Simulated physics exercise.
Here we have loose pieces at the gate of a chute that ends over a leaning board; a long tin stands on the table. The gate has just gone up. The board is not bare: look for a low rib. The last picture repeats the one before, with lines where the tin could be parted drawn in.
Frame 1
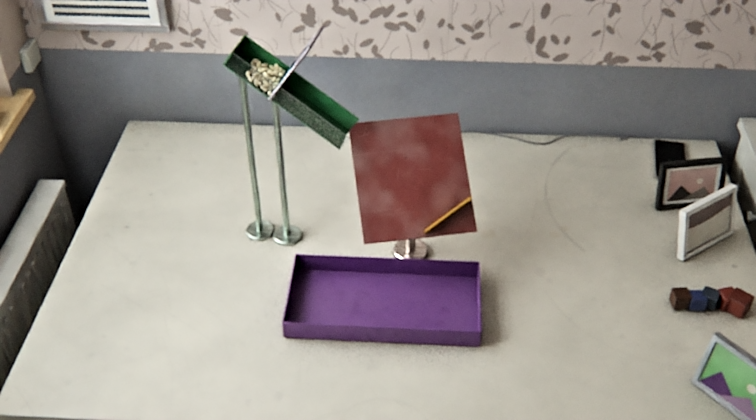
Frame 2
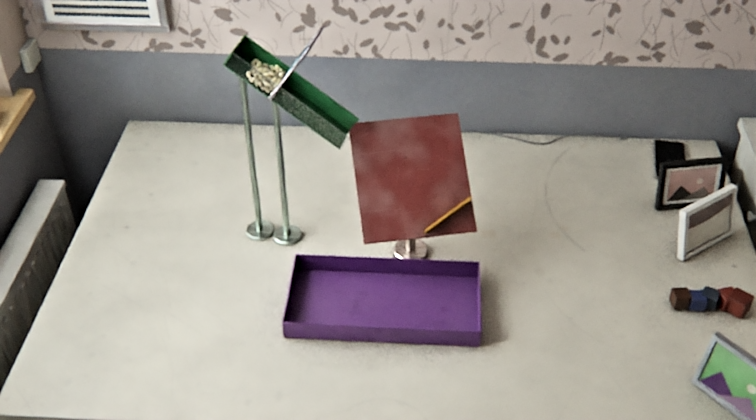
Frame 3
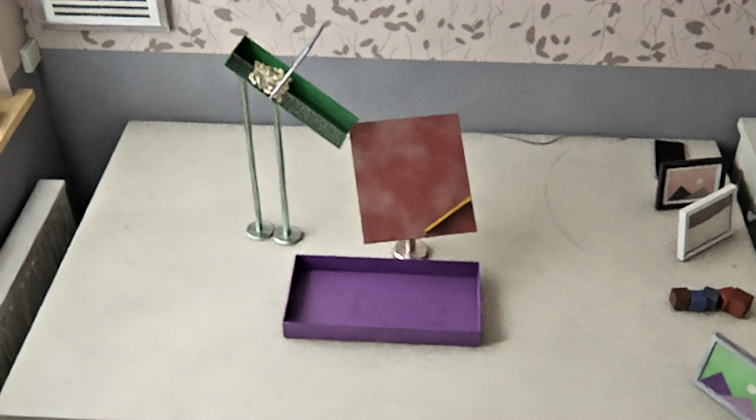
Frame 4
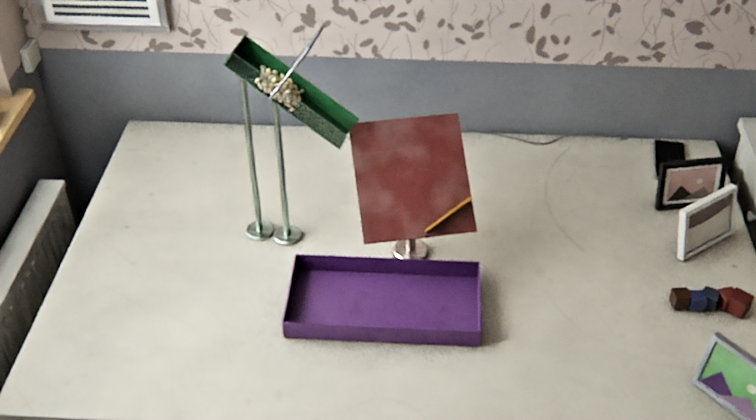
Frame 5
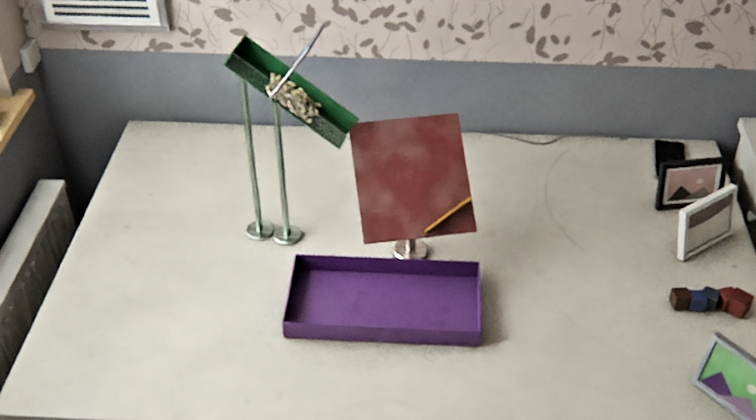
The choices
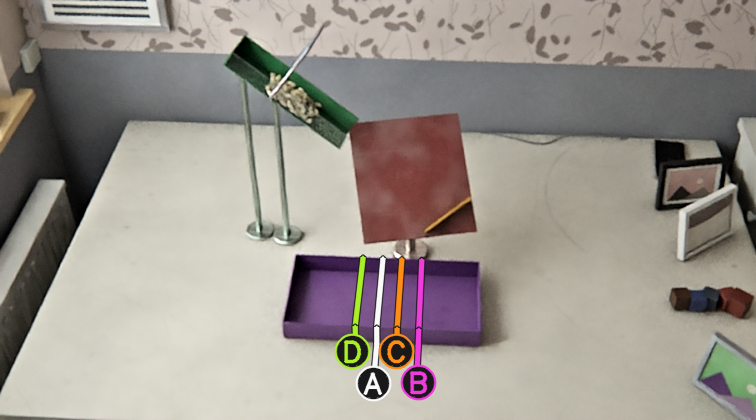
White beans sit bunched near the upper end of a sloping green chute, then begin sliding down it to the right, past the thin raised gate. They spread into a longer cluster partway down the chute, while the tilted reddish board and the empty purple tin below stay still.
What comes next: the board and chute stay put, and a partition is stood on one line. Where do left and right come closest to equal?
Choose B.
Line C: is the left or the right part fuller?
More lands on the right.
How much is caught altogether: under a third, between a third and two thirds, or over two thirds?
It is over two thirds.
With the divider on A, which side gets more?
More lands on the right.
On the marked copy, line A crosses the front rim at (376, 326); line B crosses the front rim at (418, 328); line C crosses the front rim at (397, 327); line D crosses the front rim at (355, 325).
For line A, of what is caught, none on the left of the divider, all on the right.
For line B, of what is caught, about half on the left of the divider, about half on the right.
For line C, of what is caught, none on the left of the divider, all on the right.
For line D, of what is caught, none on the left of the divider, all on the right.
